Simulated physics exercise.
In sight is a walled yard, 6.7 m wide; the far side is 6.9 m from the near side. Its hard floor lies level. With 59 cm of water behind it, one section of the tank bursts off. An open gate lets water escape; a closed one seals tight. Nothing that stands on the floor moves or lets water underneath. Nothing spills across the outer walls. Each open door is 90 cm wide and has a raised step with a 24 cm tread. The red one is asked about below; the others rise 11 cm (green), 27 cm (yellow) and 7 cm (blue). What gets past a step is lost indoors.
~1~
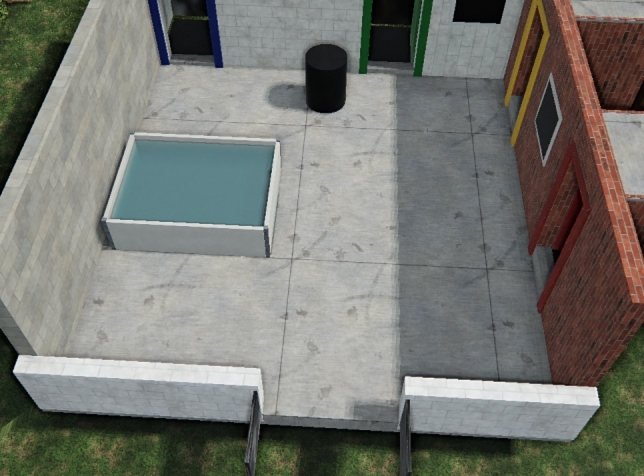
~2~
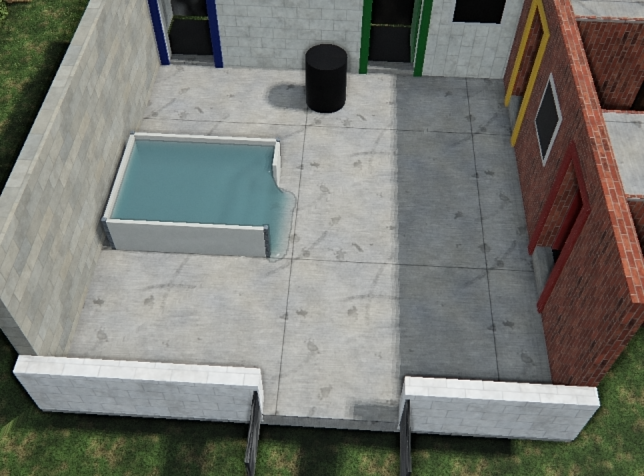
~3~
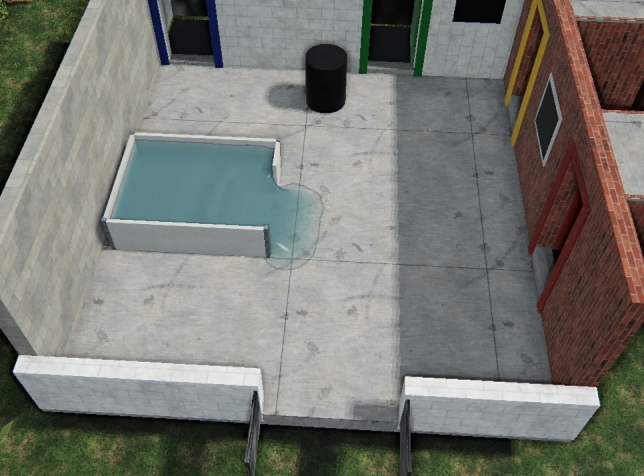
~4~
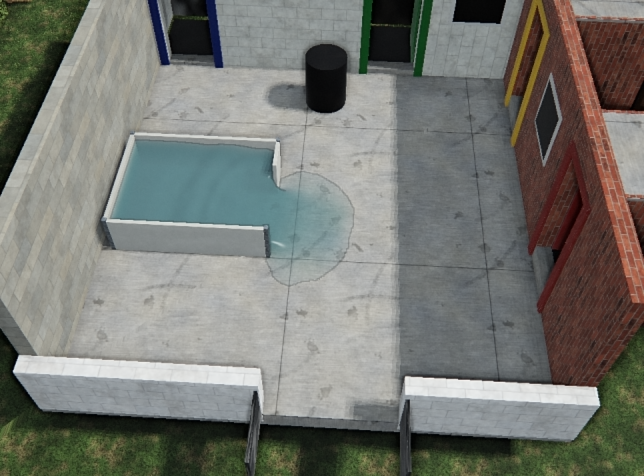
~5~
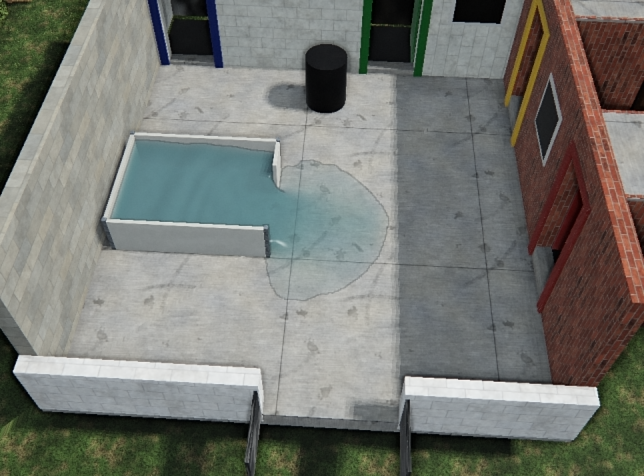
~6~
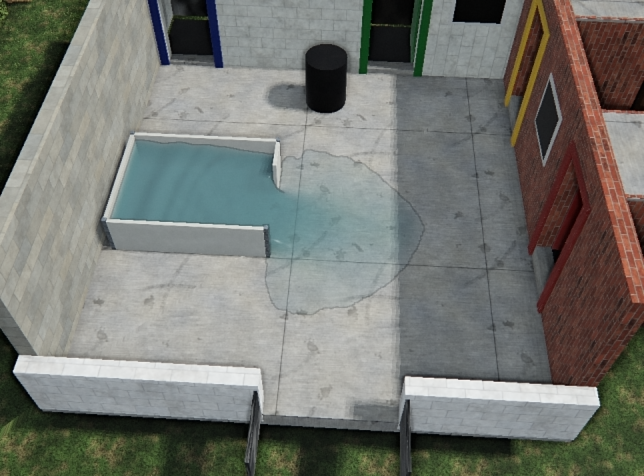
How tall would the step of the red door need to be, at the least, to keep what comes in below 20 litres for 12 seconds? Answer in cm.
About 17 cm.
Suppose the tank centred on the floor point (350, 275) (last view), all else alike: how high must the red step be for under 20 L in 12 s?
Then roughly 32 cm.
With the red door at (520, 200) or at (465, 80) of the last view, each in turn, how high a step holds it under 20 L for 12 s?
Roughly 16 and 12.5 cm.
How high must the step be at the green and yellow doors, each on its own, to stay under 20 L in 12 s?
About 6.0 cm at green and 7.5 cm at yellow.
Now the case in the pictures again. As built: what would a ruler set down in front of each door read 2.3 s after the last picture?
Depths in cm: Green 0, yellow 12, red 22, blue 0.
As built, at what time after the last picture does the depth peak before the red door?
At about 1.8 s.
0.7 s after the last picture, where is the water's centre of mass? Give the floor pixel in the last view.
Around (256, 214).
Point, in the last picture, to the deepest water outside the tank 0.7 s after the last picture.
At about (278, 238).
Then, 0.7 s after the last picture water covers 30 % of the floor, deepest (32 cm) near (278, 238); 6 cm at the red door, 0 litres in over its 25 cm step.
Then, 2.3 s after the last picture water covers 45 % of the floor, deepest (33 cm) near (555, 414); 22 cm at the red door, 0 litres in over its 25 cm step.
Then, 11.3 s after the last picture water covers 95 % of the floor, deepest (11 cm) near (141, 129); 7 cm at the red door, 0 litres in over its 25 cm step.
At the red door as built, the water peaked near 24 cm, 1.9 s after the last picture.
Run again over the same 12 s with other heights there, 36 litres in over 15 cm, 3 litres over 20.5 cm. The limit of 20 litres is kept from about 17 cm up.
